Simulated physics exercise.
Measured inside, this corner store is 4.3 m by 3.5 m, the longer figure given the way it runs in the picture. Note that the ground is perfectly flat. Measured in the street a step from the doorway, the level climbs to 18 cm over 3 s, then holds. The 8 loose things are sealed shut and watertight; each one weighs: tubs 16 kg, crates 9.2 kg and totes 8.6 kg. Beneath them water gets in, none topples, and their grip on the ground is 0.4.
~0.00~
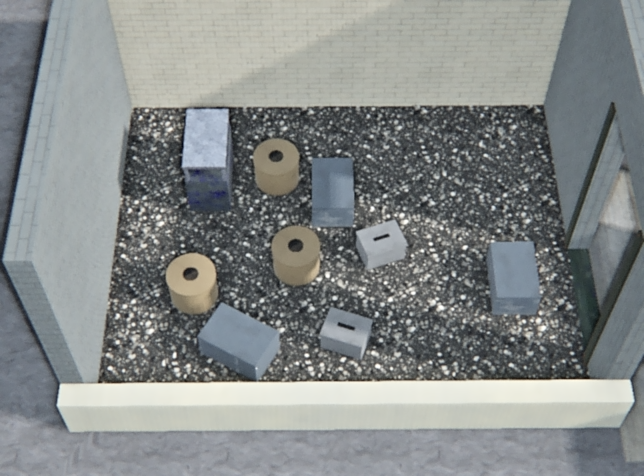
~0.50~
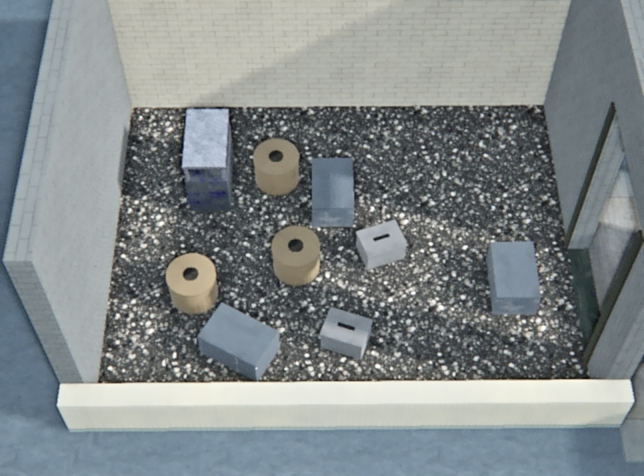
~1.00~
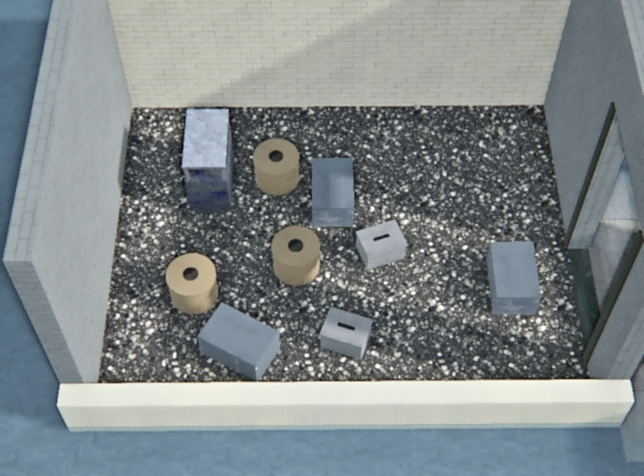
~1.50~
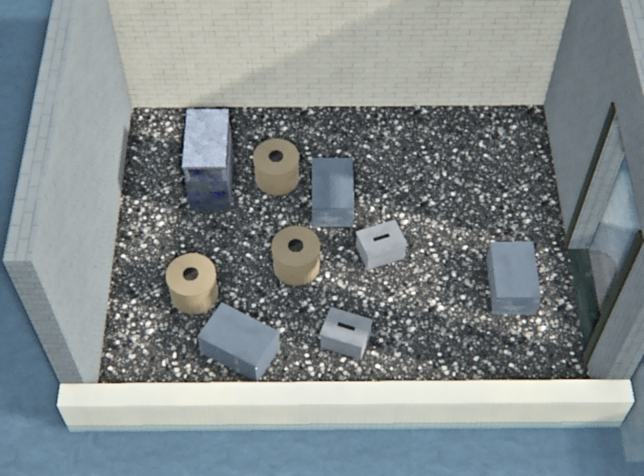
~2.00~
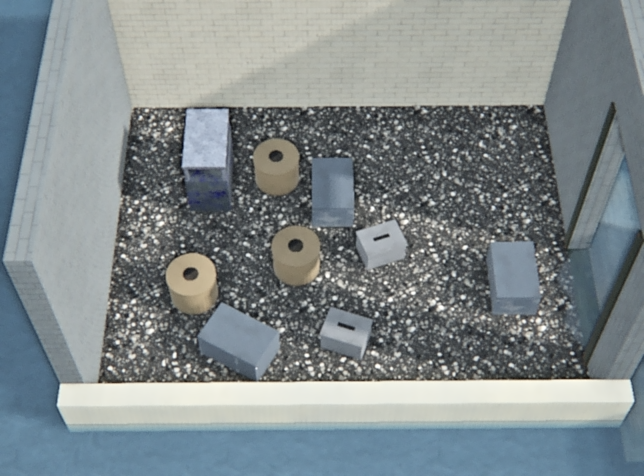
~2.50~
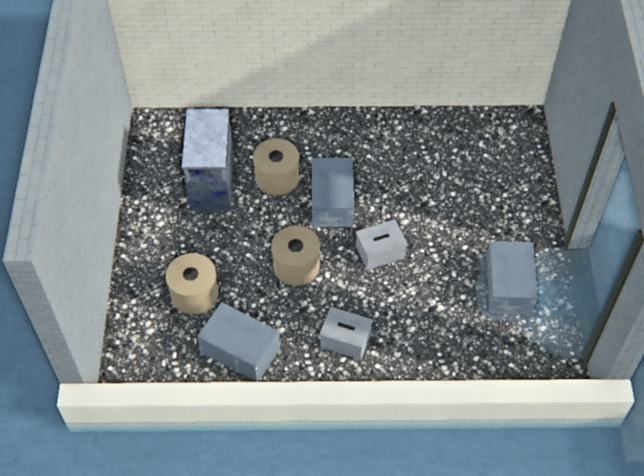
Blue water spreads over the grey ground outside a small walled room and rises around its walls, while the boxes and tan drums inside stay still on the speckled floor. It then comes in through the doorway on the right and spreads across the floor to the nearby grey box.
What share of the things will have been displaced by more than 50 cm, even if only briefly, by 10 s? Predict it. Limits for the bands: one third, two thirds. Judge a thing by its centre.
Displaced share: Medium, one to two thirds.
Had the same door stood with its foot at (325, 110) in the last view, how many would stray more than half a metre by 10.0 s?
6.
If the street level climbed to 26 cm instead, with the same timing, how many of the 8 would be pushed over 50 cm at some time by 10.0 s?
The count would be 7.
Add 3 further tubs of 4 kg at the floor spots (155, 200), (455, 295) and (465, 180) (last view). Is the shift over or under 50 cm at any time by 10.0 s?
One by one, in that order: Above it, above it, below it.
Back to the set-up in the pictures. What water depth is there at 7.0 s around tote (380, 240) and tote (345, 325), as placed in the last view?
6 and 7 cm.
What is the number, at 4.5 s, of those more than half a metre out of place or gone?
My count gives 1.
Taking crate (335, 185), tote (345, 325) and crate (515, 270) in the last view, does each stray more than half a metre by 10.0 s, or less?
In turn: Above the mark, above the mark, above the mark.
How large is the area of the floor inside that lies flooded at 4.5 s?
Roughly 6.5 m2 of it is wet.
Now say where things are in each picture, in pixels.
In the first frame, a crate at (515, 269), on the bottom; a tub at (296, 246), on the bottom; 0.0 m2 under water; 0 of 8 have shifted.
In the second frame, a crate at (515, 269), on the bottom; a tub at (296, 246) rests on the ground; water covers 0.0 m2; 0 of 8 have shifted.
In the third frame, a crate at (515, 269), on the bottom; a tub at (296, 246), on the bottom; water covers 0.0 m2; 0 of 8 have shifted.
In the fourth frame, a crate at (515, 269), on the bottom; a tub at (296, 246) rests on the ground; water covers 0.0 m2; 0 of 8 have shifted.
In the fifth frame, a crate at (515, 269) rests on the ground; a tub at (296, 246), on the bottom; water covers 0.1 m2; 0 of 8 have shifted.
In the sixth frame, a crate at (513, 269) rests on the ground; a tub at (296, 246), on the bottom; water covers 0.5 m2; 0 of 8 have shifted.
After 3.5 s 1 of 8 are over 50 cm from their spots; 0 afloat.
After 4.5 s 1 of 8 are over 50 cm from their spots; 0 afloat.
After 7.0 s 4 of 8 are over 50 cm from their spots; 2 afloat.
After 10.0 s 5 of 8 are over 50 cm from their spots, and 5 have been at some point; 5 afloat.
